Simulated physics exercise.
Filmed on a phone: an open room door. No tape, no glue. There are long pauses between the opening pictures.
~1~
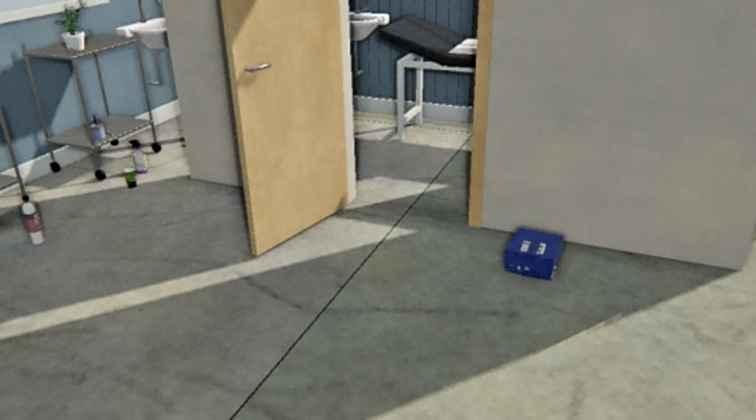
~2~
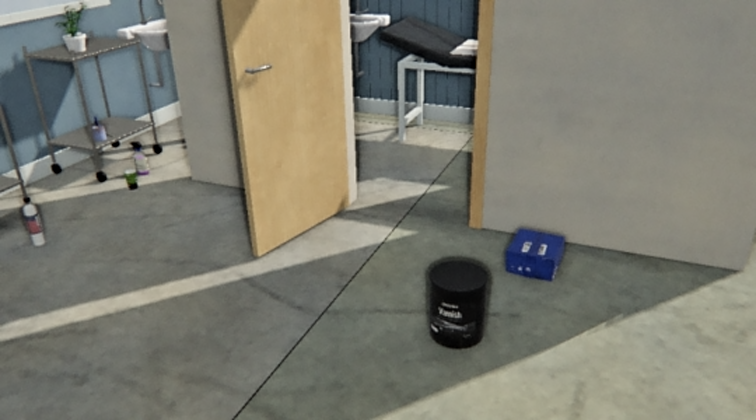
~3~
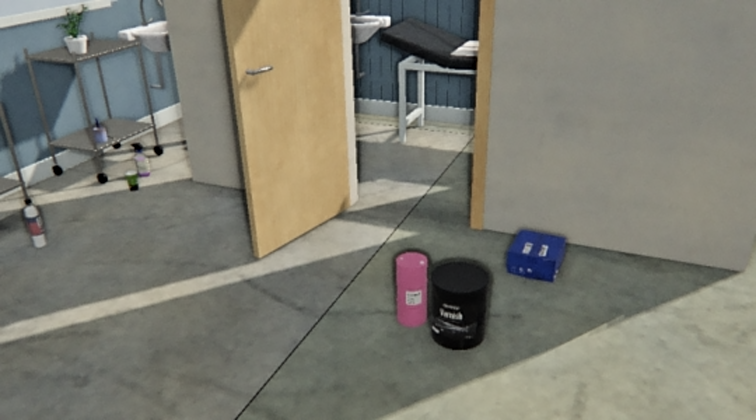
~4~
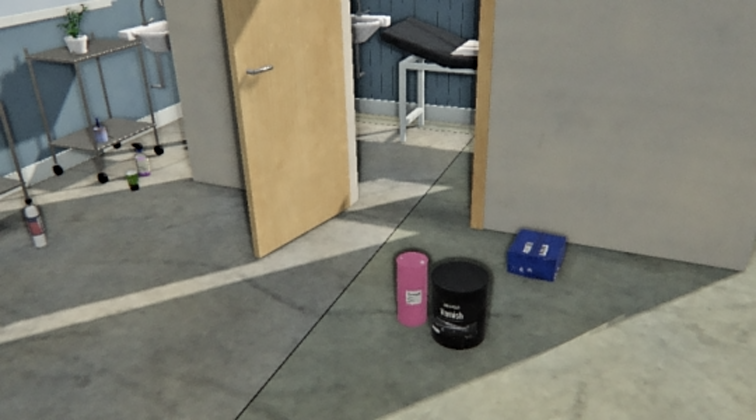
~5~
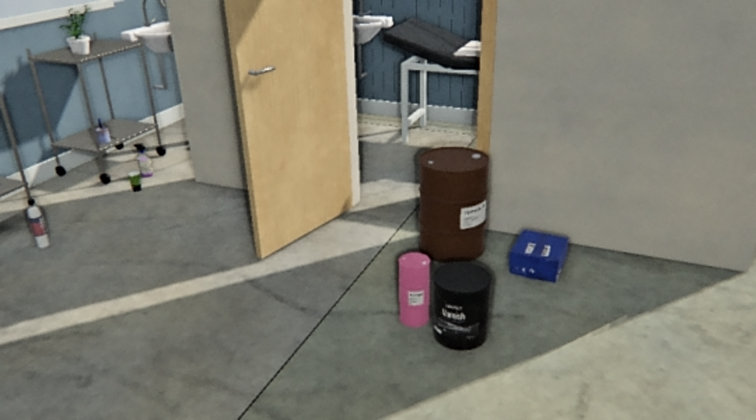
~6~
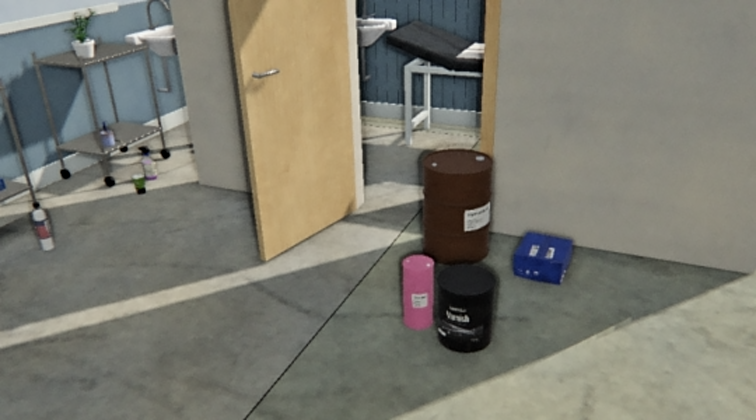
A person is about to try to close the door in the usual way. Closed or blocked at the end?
In the end the door jams.
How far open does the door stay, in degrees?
Some 25° open.
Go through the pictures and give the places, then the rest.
In the first frame, door wide open and still; blue parcel (534, 253).
In the second frame, door wide open and still; blue parcel (535, 254).
In the third frame, door wide open and still; black pail (459, 306); pink canister (412, 290).
In the fourth frame, door wide open and still; blue parcel (537, 255); black pail (459, 305).
In the fifth frame, door wide open and still; pink canister (414, 290); blue parcel (539, 255).
In the sixth frame, door wide open and still; brown drum (457, 206); black pail (465, 308).
Then, 0.70 s later than the last frame, open by 83°.
Then, 1.20 s later than the last frame, open by 50°.
Then, 1.50 s later than the last frame, open by 30°; brown drum moved a little near (463, 204).
When it is over, open by 26°; all 4 as before. End places, in pixels of the last picture, brown drum near (471, 201).
